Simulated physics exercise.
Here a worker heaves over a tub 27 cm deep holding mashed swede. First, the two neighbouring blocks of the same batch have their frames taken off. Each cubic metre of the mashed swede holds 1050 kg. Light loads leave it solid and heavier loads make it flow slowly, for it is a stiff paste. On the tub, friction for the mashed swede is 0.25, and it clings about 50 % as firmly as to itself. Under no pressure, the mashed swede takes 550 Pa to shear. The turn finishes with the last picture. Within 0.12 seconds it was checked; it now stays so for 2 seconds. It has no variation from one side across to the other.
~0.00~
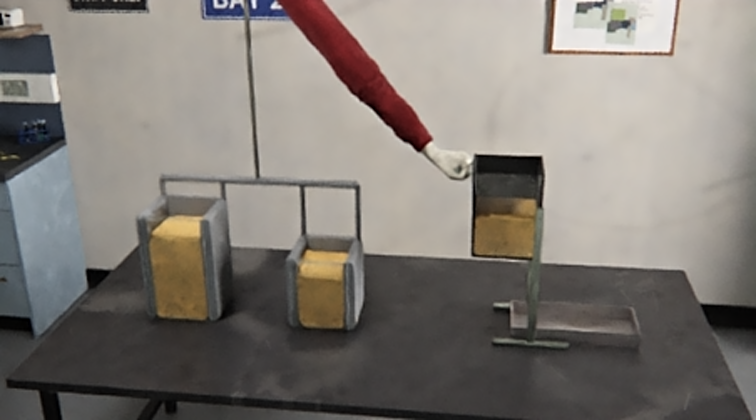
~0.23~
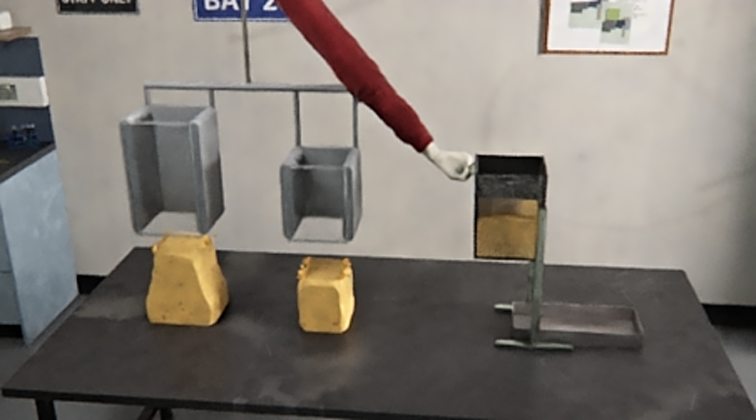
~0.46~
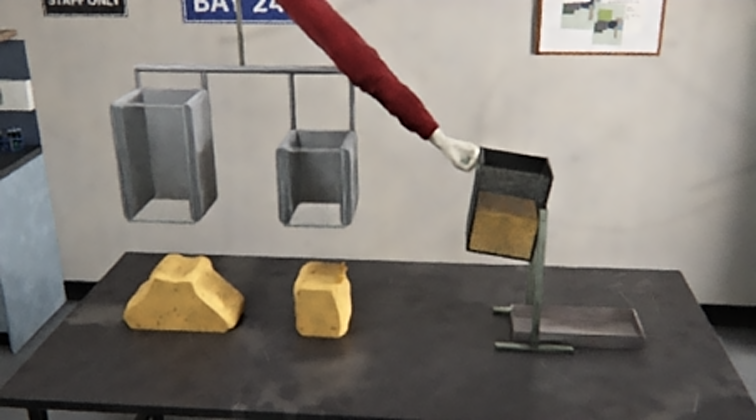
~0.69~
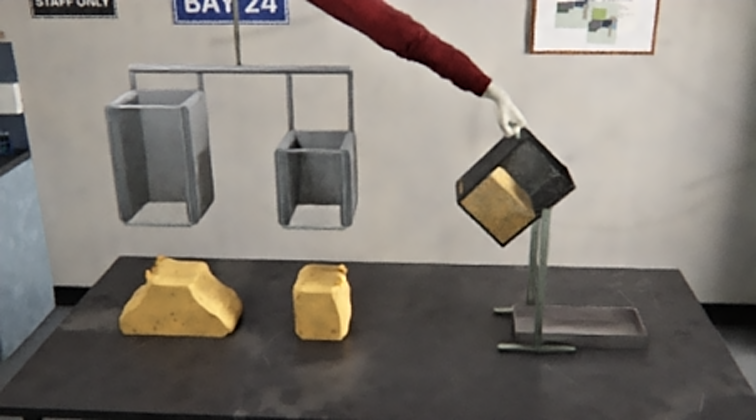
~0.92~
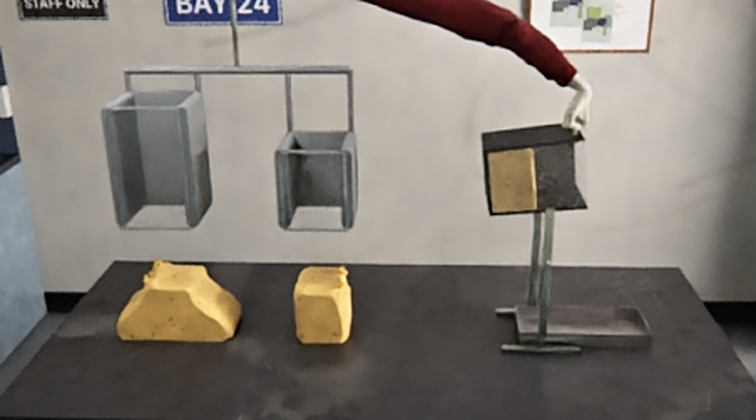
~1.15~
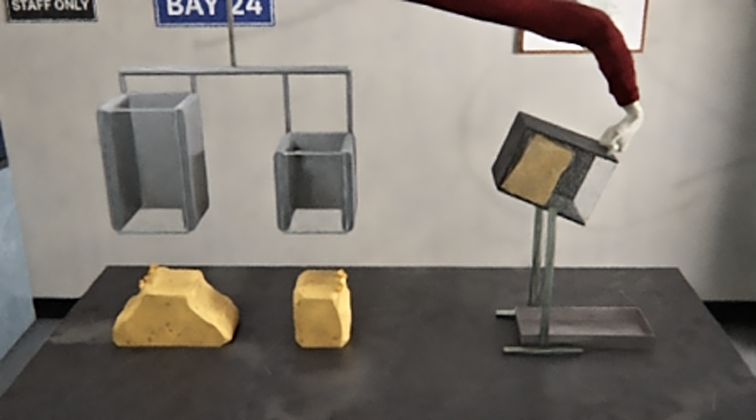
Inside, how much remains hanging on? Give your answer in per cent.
Some 0 percent remains.
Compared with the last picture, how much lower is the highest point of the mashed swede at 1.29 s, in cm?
About 5 cm.
After 1.29 s, the tub is at 112 degrees and holds 100 %.
After 1.46 s, the tub is at 112 degrees and holds 71 %.
After 1.63 s, the tub is at 112 degrees and holds 4 %.
After 1.80 s, the tub is at 112 degrees and holds 0 %.
After 3.15 s, at the end, the tub is at 112 degrees and holds 0 %.
